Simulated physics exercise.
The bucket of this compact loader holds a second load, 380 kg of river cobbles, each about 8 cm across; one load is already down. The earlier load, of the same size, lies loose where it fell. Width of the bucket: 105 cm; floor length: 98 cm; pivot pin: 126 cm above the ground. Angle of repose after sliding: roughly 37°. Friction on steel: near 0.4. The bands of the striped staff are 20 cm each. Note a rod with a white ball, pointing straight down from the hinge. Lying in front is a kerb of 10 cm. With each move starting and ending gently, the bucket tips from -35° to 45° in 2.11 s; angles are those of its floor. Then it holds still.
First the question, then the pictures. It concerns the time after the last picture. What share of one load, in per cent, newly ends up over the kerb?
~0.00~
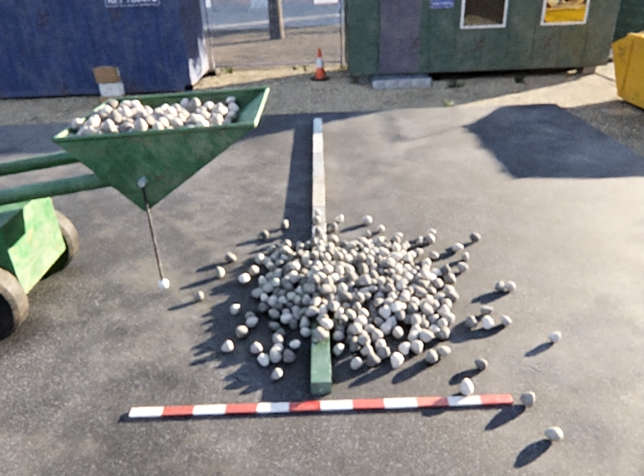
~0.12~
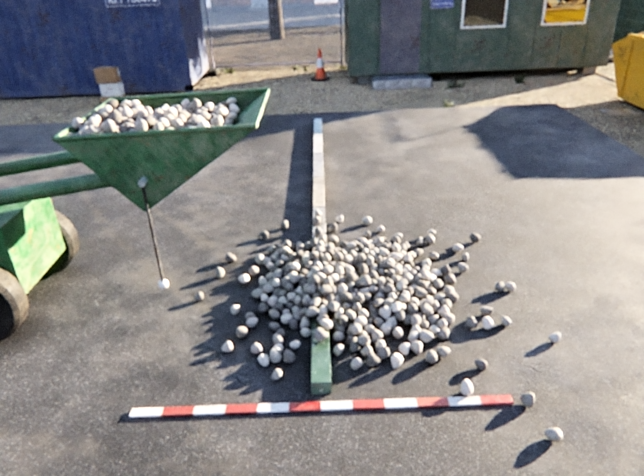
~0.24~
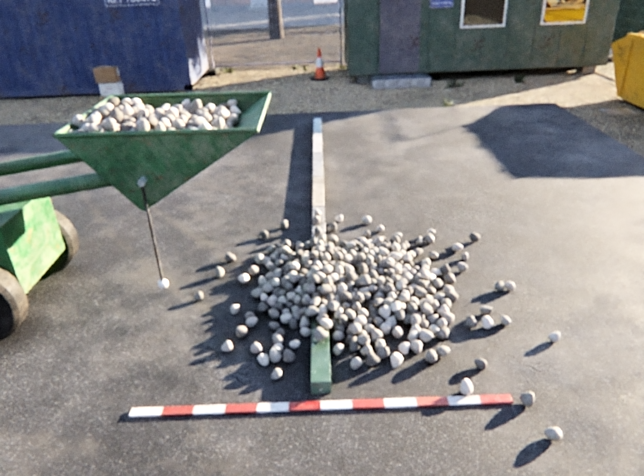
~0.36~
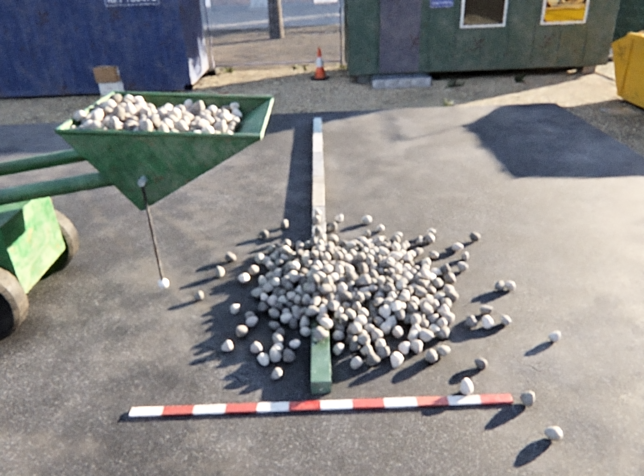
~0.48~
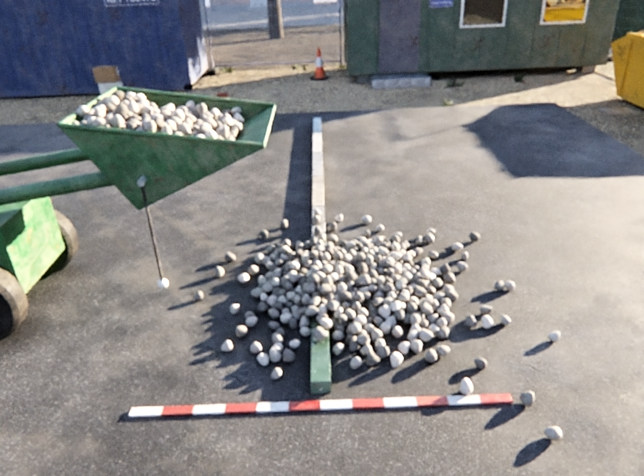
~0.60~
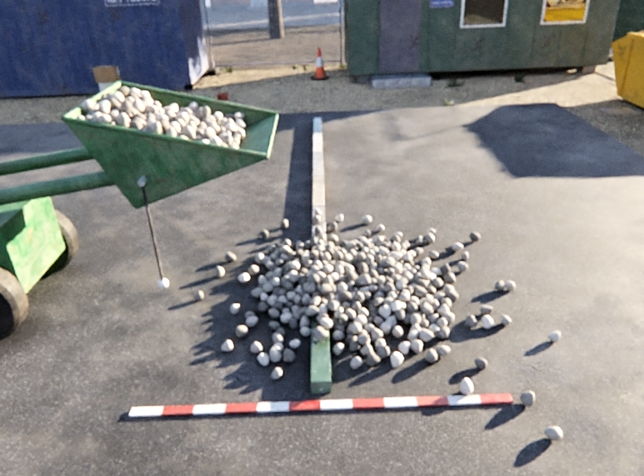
14 %.
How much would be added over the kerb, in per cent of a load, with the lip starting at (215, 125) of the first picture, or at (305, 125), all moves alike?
Some 0 percent first and 60 percent second.
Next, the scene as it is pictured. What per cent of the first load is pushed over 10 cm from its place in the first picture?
Close to 10 per cent.
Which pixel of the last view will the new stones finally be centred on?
They end up centred around (283, 278).
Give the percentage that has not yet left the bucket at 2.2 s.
It holds some 10 percent.
After 1.6 s the floor is at 32°; in per cent of one load, 93 in the bucket, 41 on this side of the kerb, 66 over the kerb; the foremost stones are at (498, 291).
After 2.2 s the floor is at 45°; in per cent of one load, 10 in the bucket, 115 on this side of the kerb, 74 over the kerb; the foremost stones are at (498, 291).
After 2.6 s the floor is at 45°; in per cent of one load, 0 in the bucket, 120 on this side of the kerb, 80 over the kerb; the foremost stones are at (498, 291).
After 5.2 s the floor is at 45°; in per cent of one load, 0 in the bucket, 120 on this side of the kerb, 80 over the kerb; the foremost stones are at (498, 291). Net gain over the kerb, 14.
